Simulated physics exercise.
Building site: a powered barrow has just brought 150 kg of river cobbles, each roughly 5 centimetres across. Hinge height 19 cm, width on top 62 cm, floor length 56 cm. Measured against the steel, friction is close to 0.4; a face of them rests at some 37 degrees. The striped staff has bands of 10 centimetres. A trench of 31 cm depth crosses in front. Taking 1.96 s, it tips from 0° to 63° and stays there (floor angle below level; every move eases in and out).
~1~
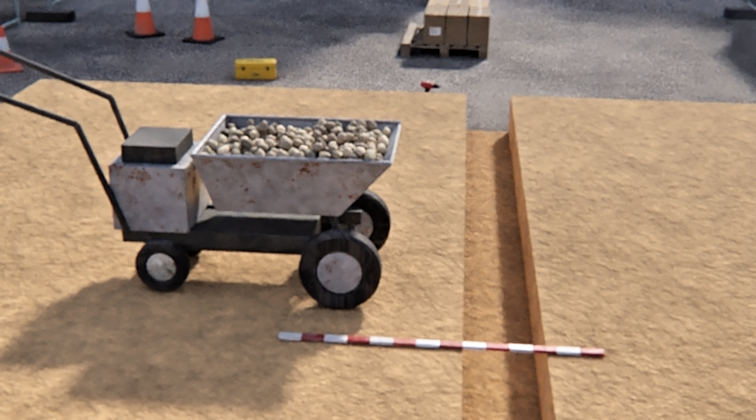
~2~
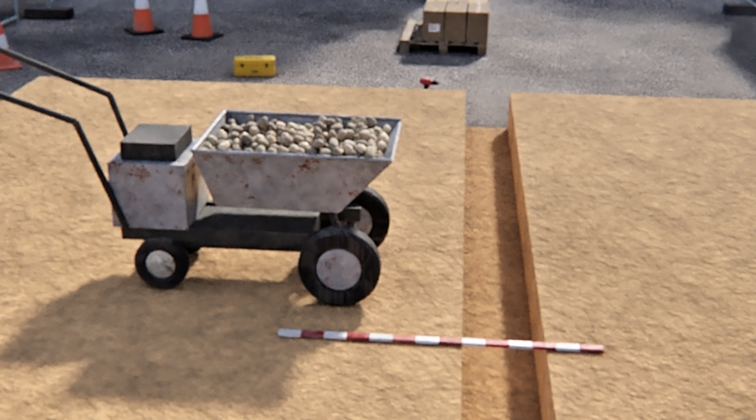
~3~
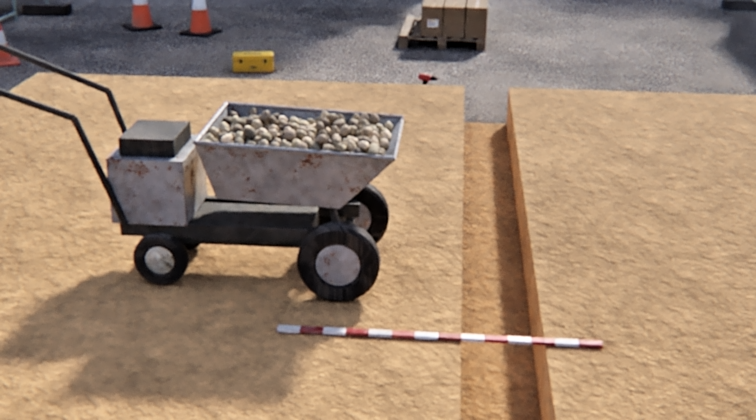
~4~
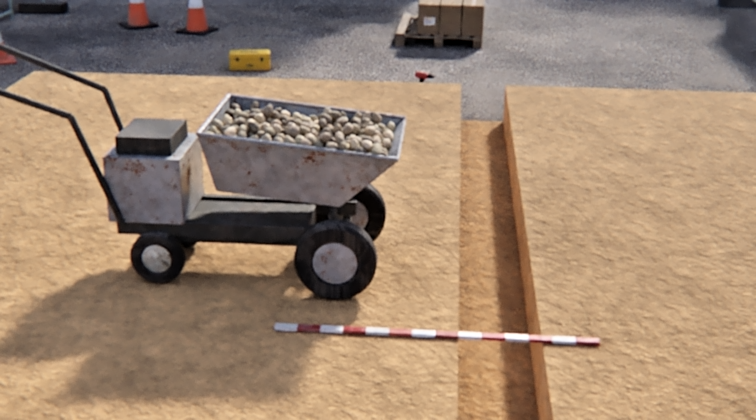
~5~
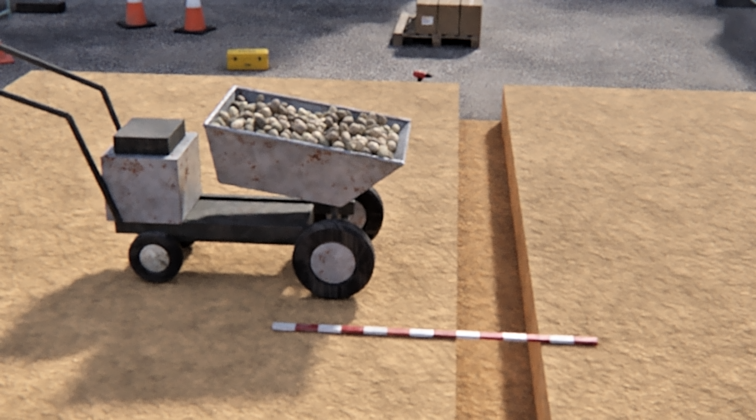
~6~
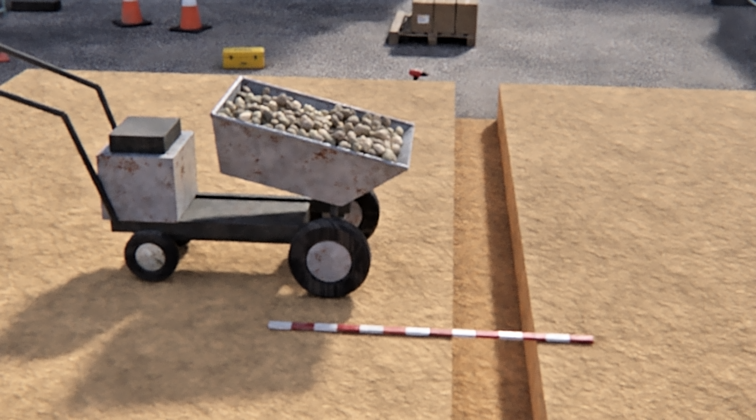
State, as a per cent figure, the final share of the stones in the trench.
The final share is about 97 per cent.
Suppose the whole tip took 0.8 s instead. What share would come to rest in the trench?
My guess is near 85 percent.
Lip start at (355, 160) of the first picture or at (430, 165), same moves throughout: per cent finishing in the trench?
First place roughly 90%, second roughly 70%.
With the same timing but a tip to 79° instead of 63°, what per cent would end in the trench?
Then about 100 per cent.
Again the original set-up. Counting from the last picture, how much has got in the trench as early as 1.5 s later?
40 per cent, give or take.
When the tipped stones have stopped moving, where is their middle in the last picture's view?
Their centre sits close to (489, 312).
Then, 0.9 s after the last picture the floor is at 53°, 100 % in the tray; the foremost stones are at (460, 204).
Then, 1.5 s after the last picture the floor is at 63°, 58 % in the tray, 41 % in the trench, 1 % past the trench; the foremost stones are at (550, 279).
Then, 1.8 s after the last picture the floor is at 63°, 34 % in the tray, 63 % in the trench, 3 % past the trench; the foremost stones are at (580, 270).
Then, 3.8 s after the last picture the floor is at 63°, 0 % in the tray, 97 % in the trench, 3 % past the trench; the foremost stones are at (587, 271).
